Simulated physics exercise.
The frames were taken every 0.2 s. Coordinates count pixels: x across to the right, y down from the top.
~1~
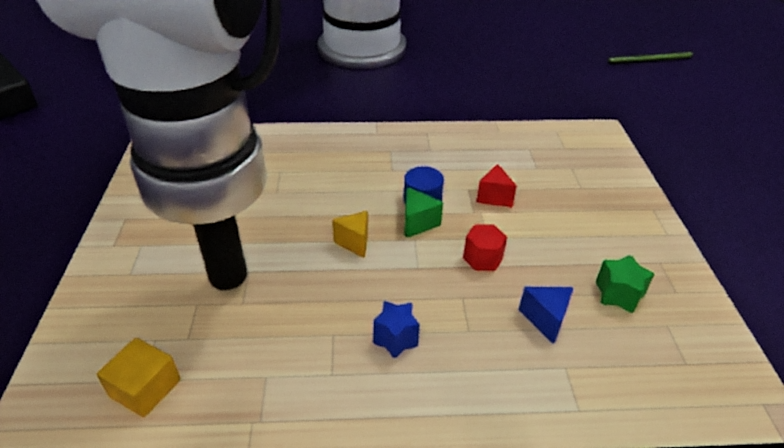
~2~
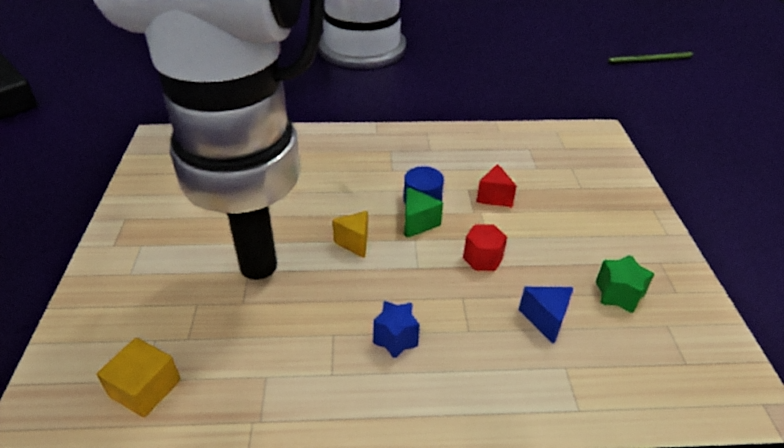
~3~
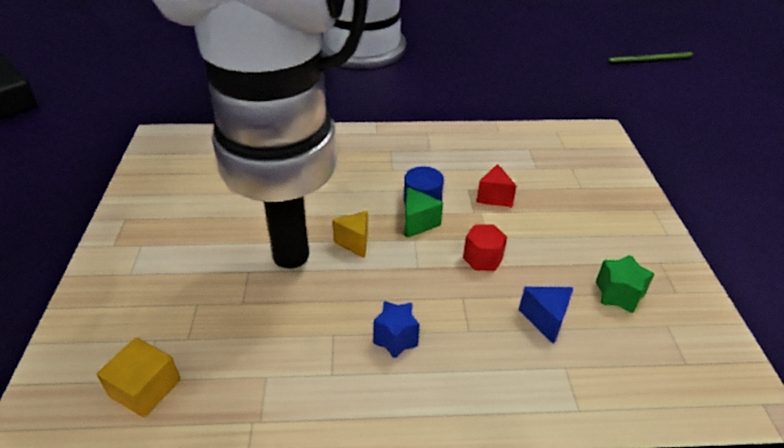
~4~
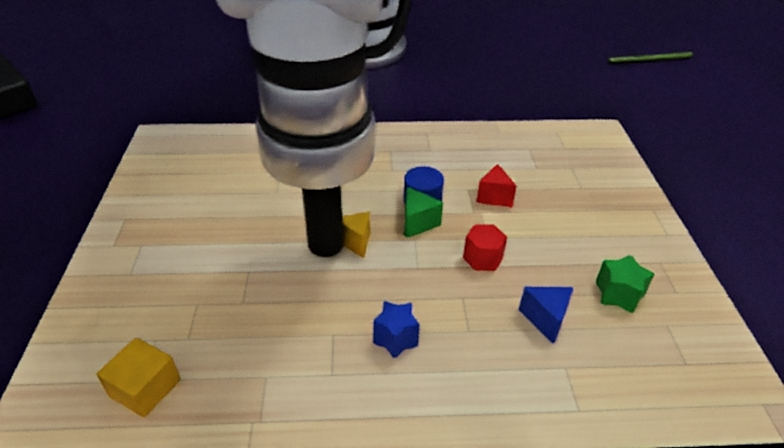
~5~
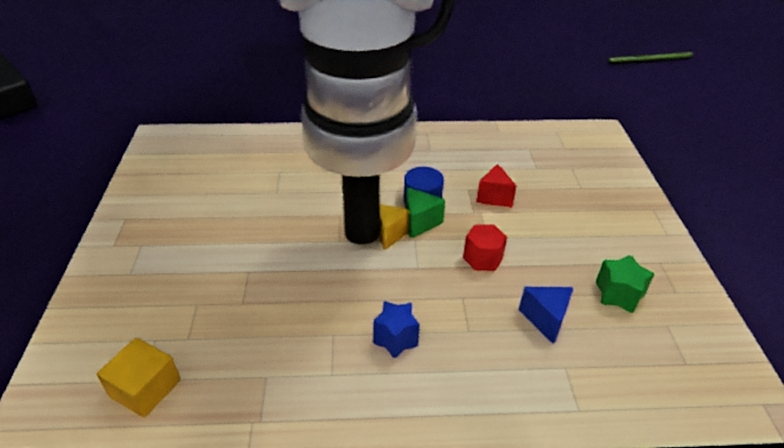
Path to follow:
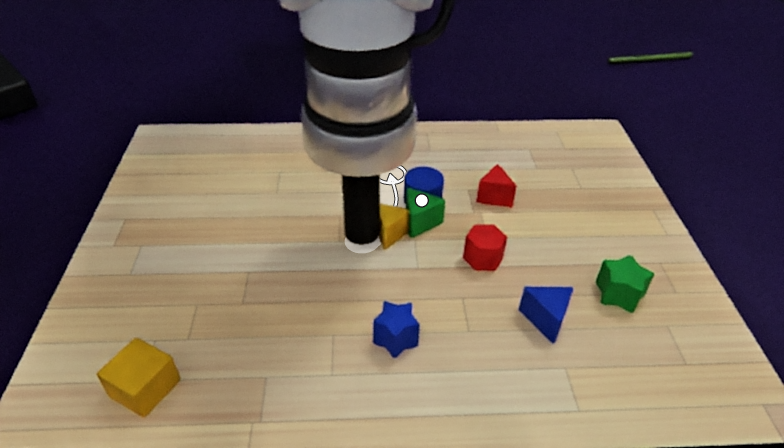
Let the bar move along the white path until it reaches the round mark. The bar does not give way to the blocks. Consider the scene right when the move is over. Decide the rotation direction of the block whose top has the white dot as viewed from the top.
Watching from overhead, you'd notice the block whose top has the white dot rotating counter-clockwise.
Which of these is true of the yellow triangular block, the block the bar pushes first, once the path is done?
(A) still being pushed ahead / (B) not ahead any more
My pick is B.
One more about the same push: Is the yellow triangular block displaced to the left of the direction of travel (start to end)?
Short answer: No.
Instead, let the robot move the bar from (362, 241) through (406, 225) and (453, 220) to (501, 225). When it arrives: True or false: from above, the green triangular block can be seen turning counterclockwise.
True - the claim holds.
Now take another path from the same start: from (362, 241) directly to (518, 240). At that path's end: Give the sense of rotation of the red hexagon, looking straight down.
I'd predict that, seen from above, the red hexagon rotates clockwise.
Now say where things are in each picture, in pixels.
The first picture shows lower end of the bar (228, 276), tops of blocks, yellow triangular block (354, 221), green triangular block (419, 201), blue cylinder (424, 177).
The second picture shows bar (259, 267), blocks as before.
The third picture shows bar (291, 256), blocks as before.
The fourth picture shows bar (326, 245), blocks as before.
The fifth picture shows bar (362, 233), yellow triangular block (390, 213), green triangular block (422, 200), blue cylinder (424, 177).
The drawn path runs from (362, 241) by way of (386, 219) and (396, 196) to (390, 174); the dot is on the green triangular block.
The first path, step by step. One third of the way, bar (387, 212); yellow triangular block (412, 207), turned 40° clockwise; green triangular block (434, 200), turned 30° anticlockwise.
Two thirds of the way, bar (396, 188); yellow triangular block (413, 207), turned 40° clockwise; green triangular block (435, 200), turned 30° anticlockwise; blue cylinder (432, 170).
At the end, bar (390, 166); yellow triangular block (413, 207), turned 40° clockwise; green triangular block (435, 200), turned 30° anticlockwise; blue cylinder (432, 170).
